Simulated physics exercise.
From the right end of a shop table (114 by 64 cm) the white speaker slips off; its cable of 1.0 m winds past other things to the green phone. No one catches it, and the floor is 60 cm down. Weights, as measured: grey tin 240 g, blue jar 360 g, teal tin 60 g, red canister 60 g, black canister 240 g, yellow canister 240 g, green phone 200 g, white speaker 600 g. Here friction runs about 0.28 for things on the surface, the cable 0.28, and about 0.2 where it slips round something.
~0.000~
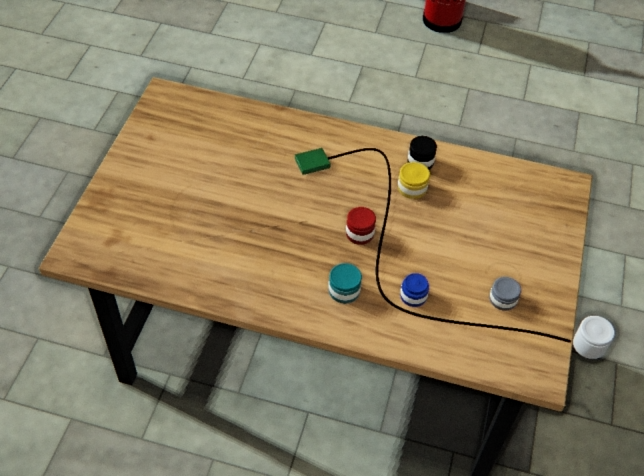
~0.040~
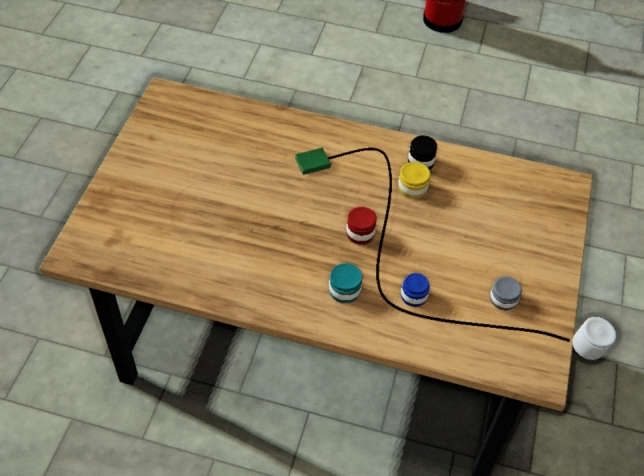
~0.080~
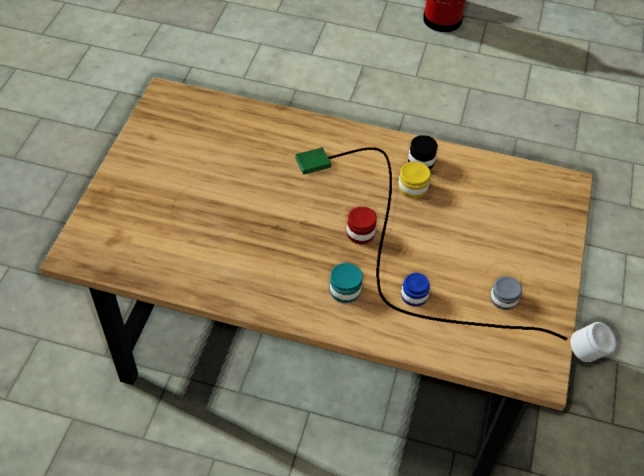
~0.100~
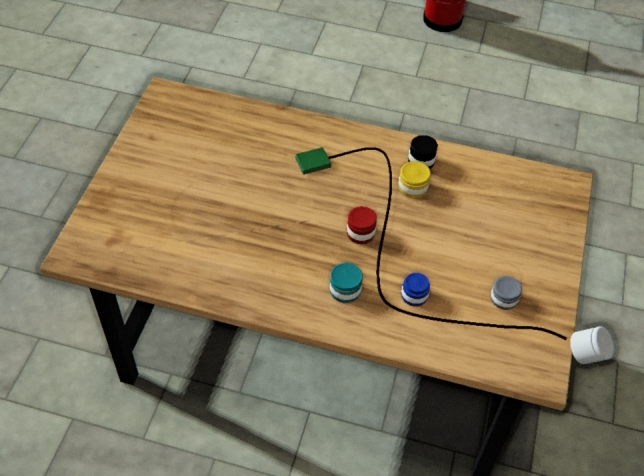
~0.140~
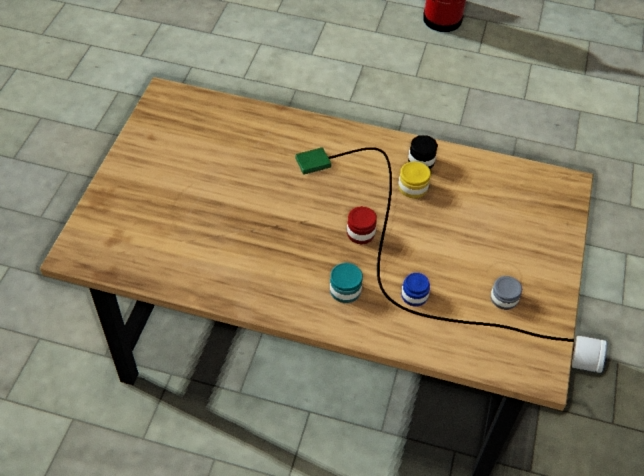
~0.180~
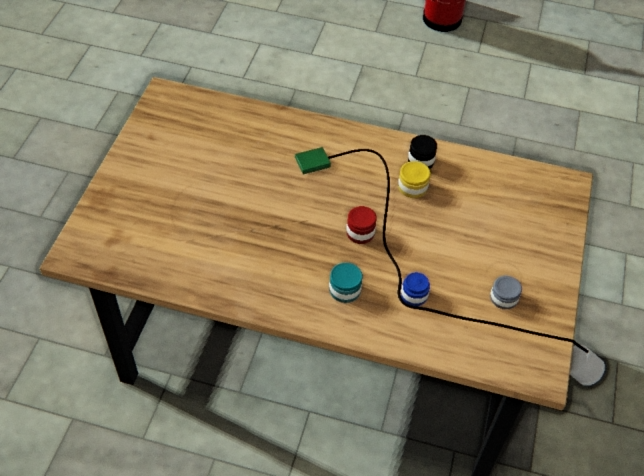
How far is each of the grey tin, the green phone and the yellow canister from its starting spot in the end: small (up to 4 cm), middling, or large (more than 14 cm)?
The grey tin ends only a small distance away, the green phone ends a large distance away, the yellow canister ends only a small distance away.
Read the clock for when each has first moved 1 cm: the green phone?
Estimate for the green phone: Near 0.28 seconds.
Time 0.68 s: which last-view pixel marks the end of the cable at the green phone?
(467, 335), give or take.
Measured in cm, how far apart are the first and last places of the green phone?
For the green phone, off the top.
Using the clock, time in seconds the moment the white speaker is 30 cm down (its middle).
At 0.32 s.
After 0.4 s, the cable's tail end at (364, 242); green phone 23 cm off its start, red canister 10 cm off its start, blue jar 9 cm off its start.
After 0.7 s, the cable's tail end at (467, 335); green phone 60 cm off its start, blue jar 14 cm off its start, red canister 13 cm off its start.
After 0.9 s, the cable has left the top; green phone over the edge, blue jar 14 cm off its start at (465, 250), red canister 13 cm off its start at (312, 241).
After 1.2 s, the cable has left the top; green phone over the edge, blue jar 14 cm off its start, red canister 13 cm off its start.
After 2.4 s, the cable has left the top; green phone over the edge, yellow canister 0 cm off its start at (416, 172), grey tin 0 cm off its start at (508, 287), blue jar 14 cm off its start at (465, 250).
